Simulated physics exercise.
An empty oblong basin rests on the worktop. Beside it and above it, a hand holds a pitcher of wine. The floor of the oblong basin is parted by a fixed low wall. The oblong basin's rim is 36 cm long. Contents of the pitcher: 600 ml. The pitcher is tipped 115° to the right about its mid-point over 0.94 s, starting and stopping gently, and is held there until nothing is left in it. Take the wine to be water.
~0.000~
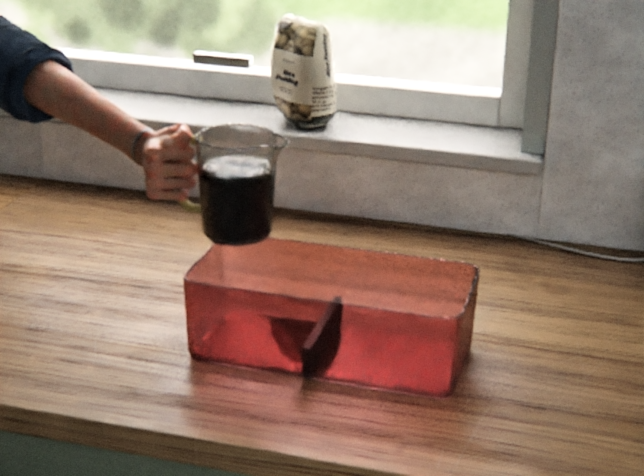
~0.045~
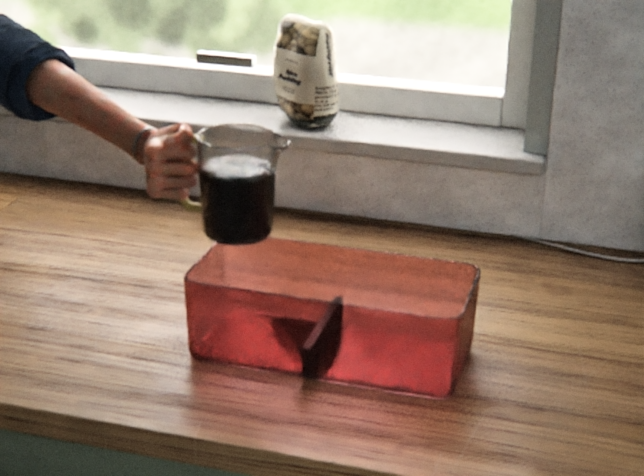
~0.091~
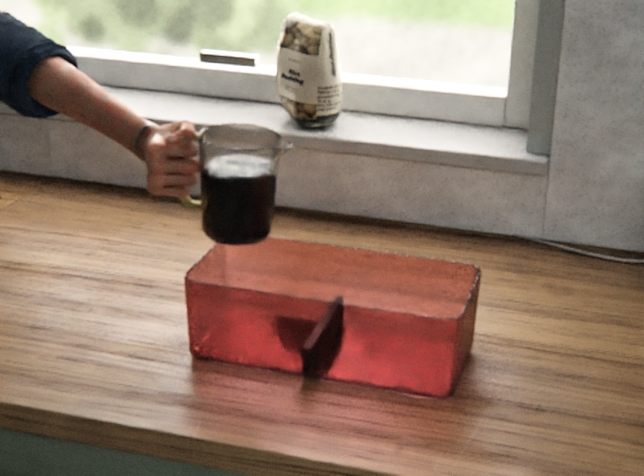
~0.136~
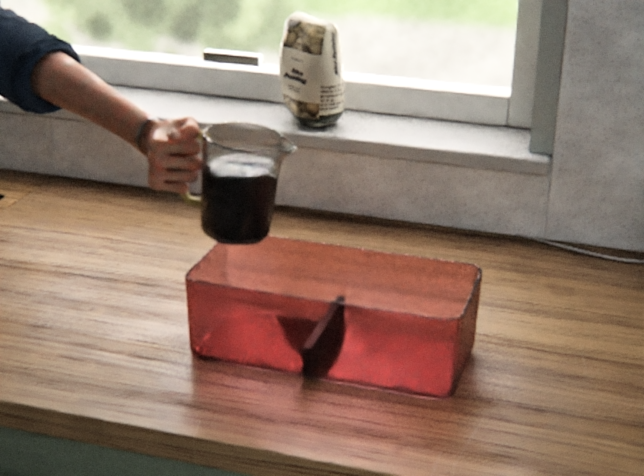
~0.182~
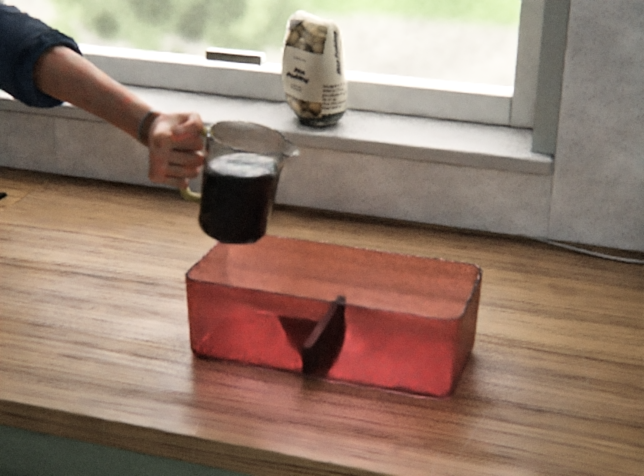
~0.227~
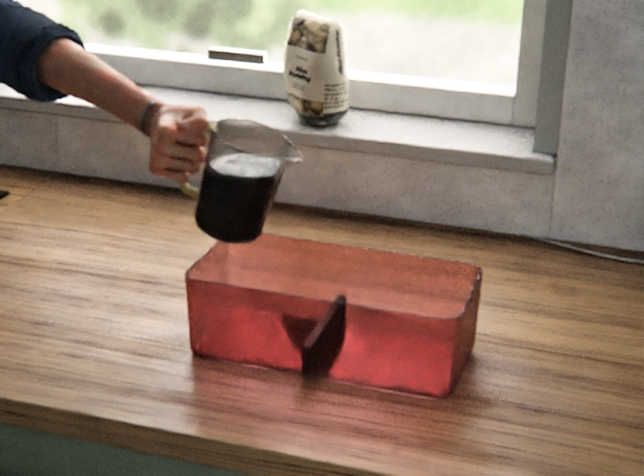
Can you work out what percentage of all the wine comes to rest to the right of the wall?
I would put it at 49 per cent.
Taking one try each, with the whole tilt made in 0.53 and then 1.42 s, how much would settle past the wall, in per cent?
Roughly 30 per cent the first time and 60 per cent the second.
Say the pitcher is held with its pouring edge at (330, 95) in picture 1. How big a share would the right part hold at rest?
Then I'd expect something near 85 per cent.
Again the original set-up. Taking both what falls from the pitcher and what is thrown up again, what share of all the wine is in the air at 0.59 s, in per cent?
It comes to about 12 percent.
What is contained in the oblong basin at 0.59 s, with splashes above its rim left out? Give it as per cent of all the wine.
Roughly 3 per cent.
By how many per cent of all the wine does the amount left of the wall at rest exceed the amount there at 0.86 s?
It comes to about 22 per cent.
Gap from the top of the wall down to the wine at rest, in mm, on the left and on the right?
About 28 mm on the left, about 30 mm on the right.
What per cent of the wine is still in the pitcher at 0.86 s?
Around 20 in a hundred is still there.
After 0.59 s the tilt is 80° and 85 per cent is still to pour, 0 is left of the wall and 3 right of it.
After 0.86 s the tilt is 113° and 20 per cent is still to pour, 29 is left of the wall and 40 right of it.
After 1.14 s the tilt is 115° and 0 per cent is still to pour, 51 is left of the wall and 48 right of it.
After 1.44 s the tilt is 115° and 0 per cent is still to pour, 51 is left of the wall and 49 right of it.
In the end 51 per cent lies left of the wall, 49 right of it and 1 outside.
